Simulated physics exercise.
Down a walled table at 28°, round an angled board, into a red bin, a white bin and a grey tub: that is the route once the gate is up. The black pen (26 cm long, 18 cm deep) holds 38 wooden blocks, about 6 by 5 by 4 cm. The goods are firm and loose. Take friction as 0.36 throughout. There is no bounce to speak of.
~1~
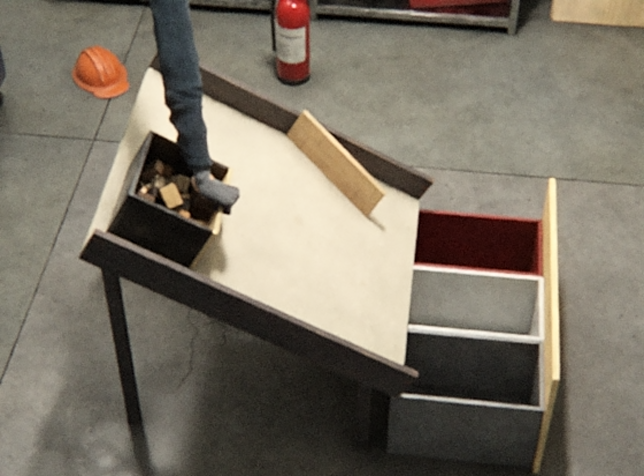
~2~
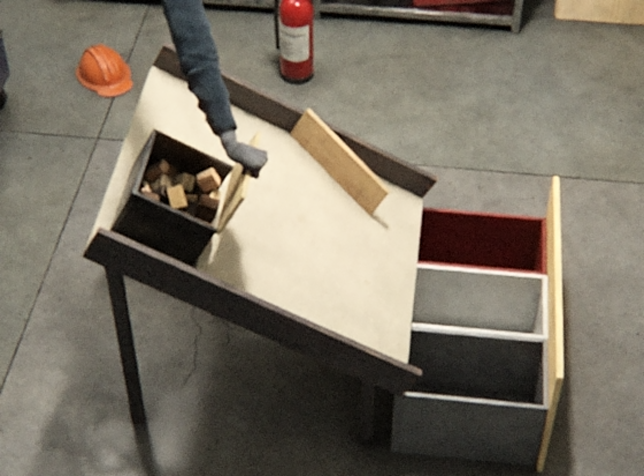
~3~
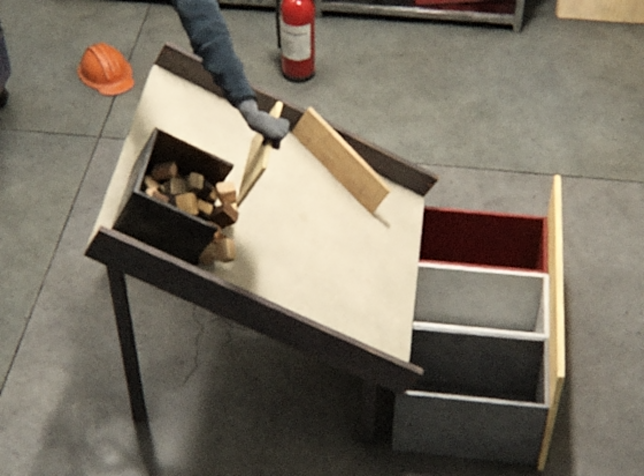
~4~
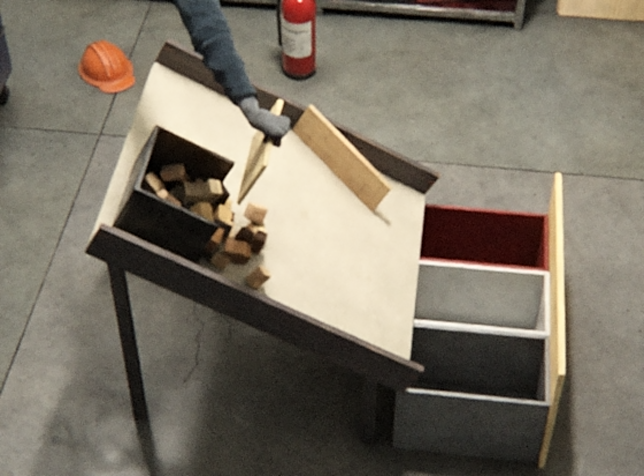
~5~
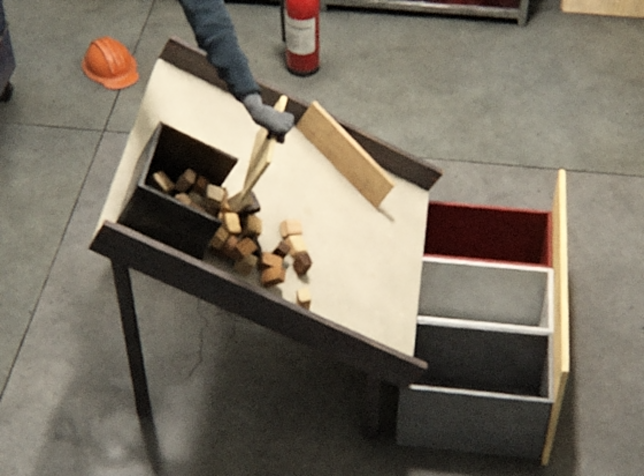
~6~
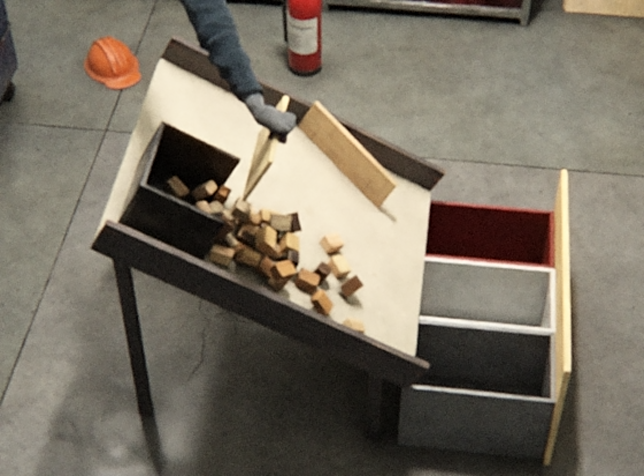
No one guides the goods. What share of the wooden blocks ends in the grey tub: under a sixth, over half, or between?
In the end more than half of them are in the grey tub.
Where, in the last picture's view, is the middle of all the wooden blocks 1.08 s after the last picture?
At about (508, 400).
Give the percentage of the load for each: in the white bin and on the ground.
Roughly 35 and 0 per cent.
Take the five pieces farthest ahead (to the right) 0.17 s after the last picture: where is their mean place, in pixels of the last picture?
Near (411, 320).
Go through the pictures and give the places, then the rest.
In the first frame (each is followed by its nearest rim corner in this view), black pen, (133, 195); grey tub, (540, 409); none out.
The second frame shows black pen, (137, 193).
The third frame shows black pen, (138, 192); 7 out, the lowest block at (217, 242).
The fourth frame shows black pen, (139, 189); 13 out, the lowest block at (257, 233).
The fifth frame shows black pen, (143, 186); 22 out, the lowest block at (303, 300).
The sixth frame shows black pen, (145, 185); grey tub, (551, 400); 29 out, the lowest block at (354, 327).
Then, 0.17 s after the last picture, 1 still in the black pen, 35 on the slope and 2 in the air.
Then, 0.39 s after the last picture, 3 in the white bin, 6 in the grey tub, 25 on the slope and 4 in the air.
Then, 0.69 s after the last picture, 8 in the white bin, 17 in the grey tub, 6 on the slope and 7 in the air.
When it is over (1.08 s after the last picture), 14 in the white bin and 24 in the grey tub. Asked share, 24 of 38, 63 per cent.
